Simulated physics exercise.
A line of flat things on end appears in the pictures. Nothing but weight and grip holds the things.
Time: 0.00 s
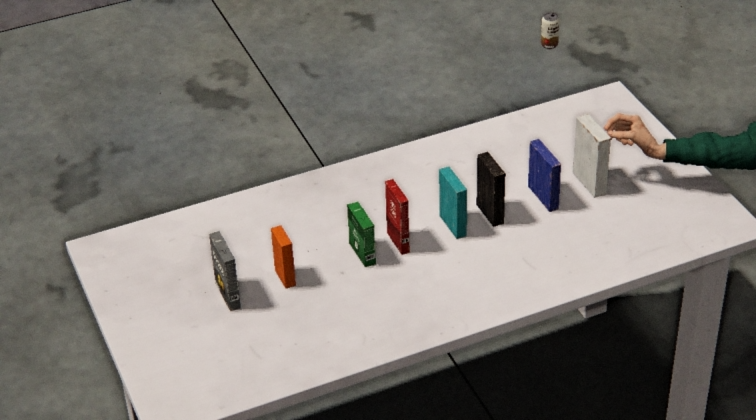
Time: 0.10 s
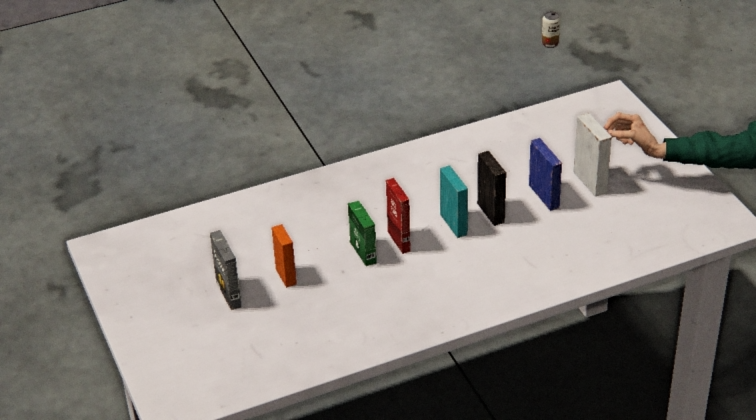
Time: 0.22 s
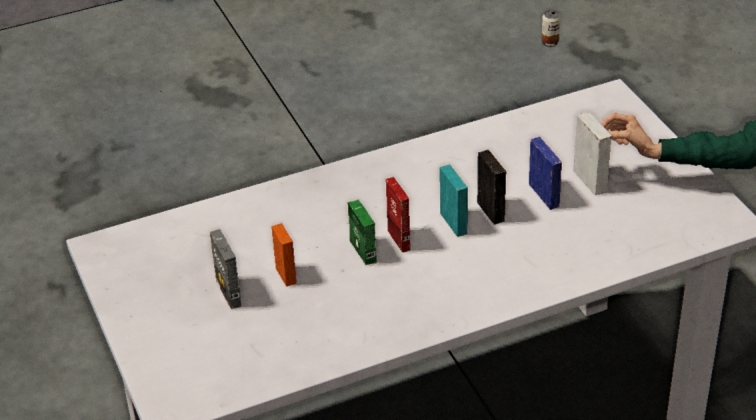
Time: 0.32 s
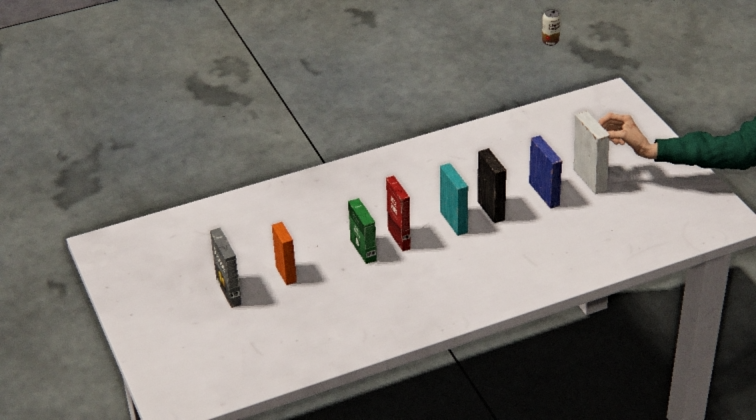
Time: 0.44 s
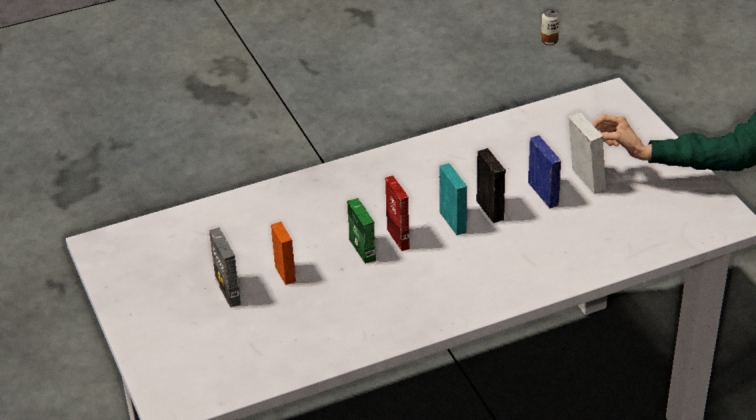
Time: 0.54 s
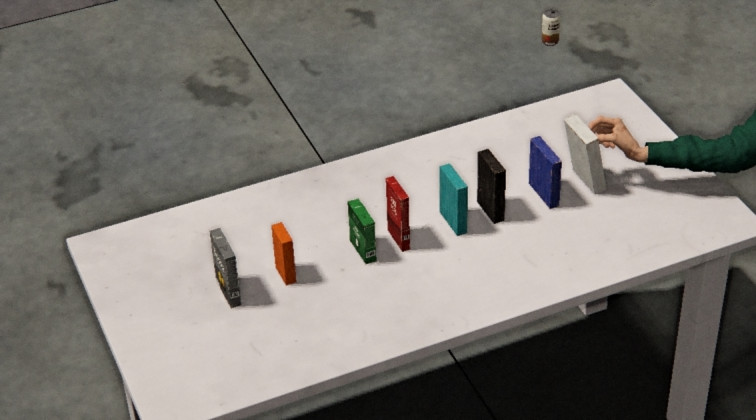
On a white table, a hand tilts the white board leftward beside seven upright ones.
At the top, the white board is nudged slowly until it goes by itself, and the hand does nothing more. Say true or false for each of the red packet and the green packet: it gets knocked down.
Red packet - true; green packet - true.
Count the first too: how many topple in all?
Total: 6.
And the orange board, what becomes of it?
Well, the orange board does not fall.
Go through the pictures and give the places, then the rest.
Red packet (397, 217); green packet (362, 235), in the first frame.
Black board (491, 188); blue board (545, 174), in the second frame.
Turquoise board (454, 201); orange board (284, 255), in the third frame.
White board 2° over; black board (492, 186); blue board (545, 172), in the fourth frame.
White board 8° over; turquoise board (453, 199); orange board (283, 253), in the fifth frame.
White board 12° over; red packet (398, 214); green packet (362, 232), in the sixth frame.
Around 0.94 s, white board 70° over; blue board rocked 56° from its first pose.
Around 1.34 s, white board 78° over; red packet rocked 3° from its first pose near (383, 219); black board on its side; blue board on its side.
Around 1.54 s, white board 78° over; red packet rocked 50° from its first pose near (354, 235); green packet rocked 50° from its first pose near (343, 242); black board on its side.
Finally (2.5 s), down or leaning hard on the table, turquoise board, black board, blue board, green packet and red packet; orange board still in place. Final places as the last picture's camera would see them, red packet near (344, 245), green packet near (332, 257).
